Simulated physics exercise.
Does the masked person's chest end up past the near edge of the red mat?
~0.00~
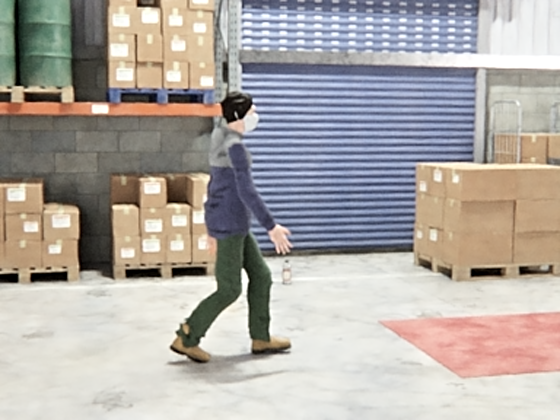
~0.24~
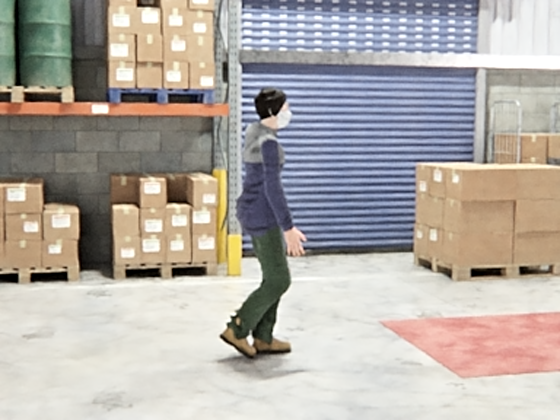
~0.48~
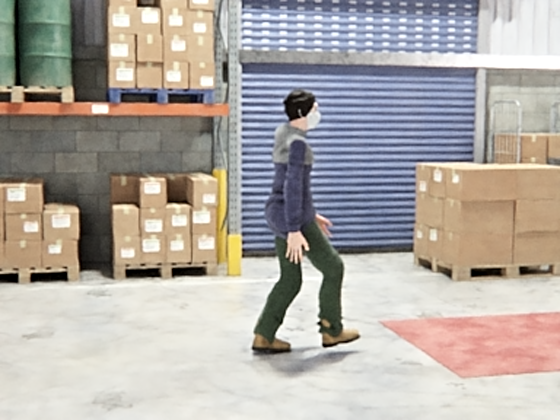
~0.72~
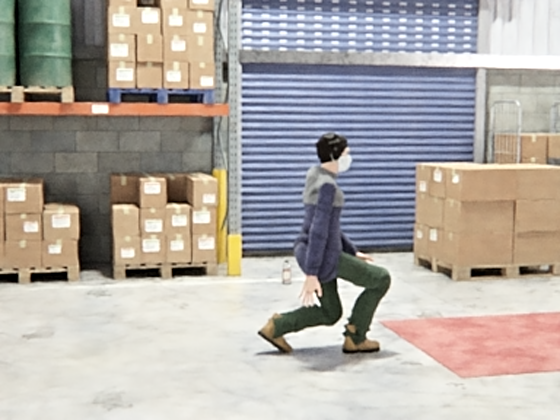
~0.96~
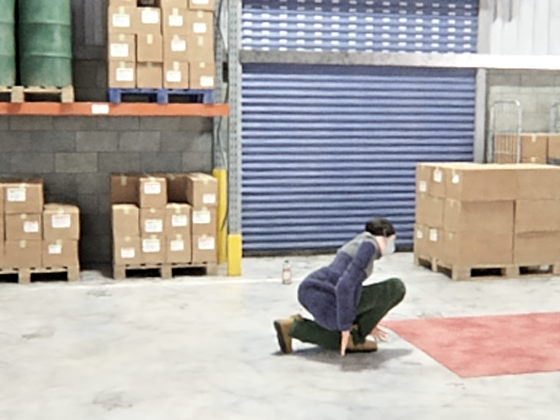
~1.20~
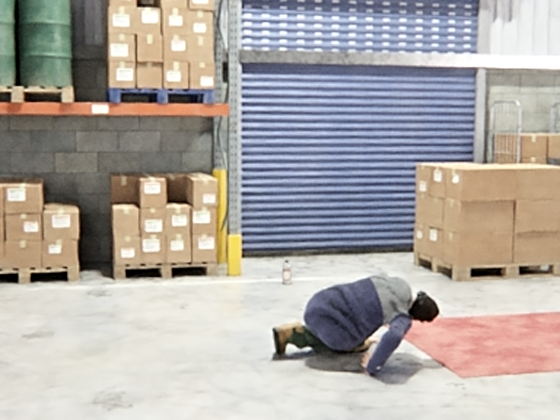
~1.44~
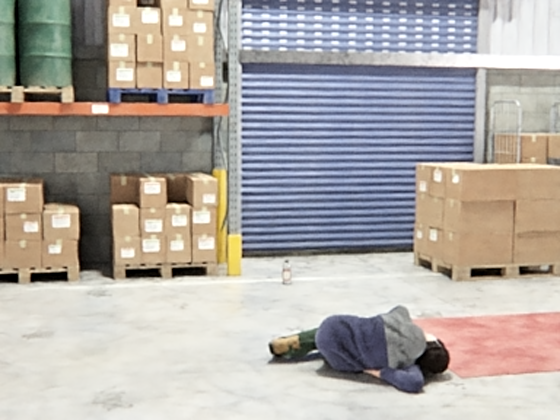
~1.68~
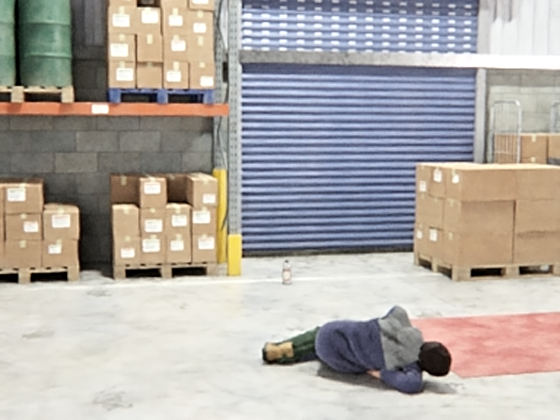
No, the person comes to rest curled on the bare floor, with the chest short of the mat's near edge.
Masked person walking right through a warehouse, sinking to the knees, folding forward and ending lying curled beside a red floor mat.
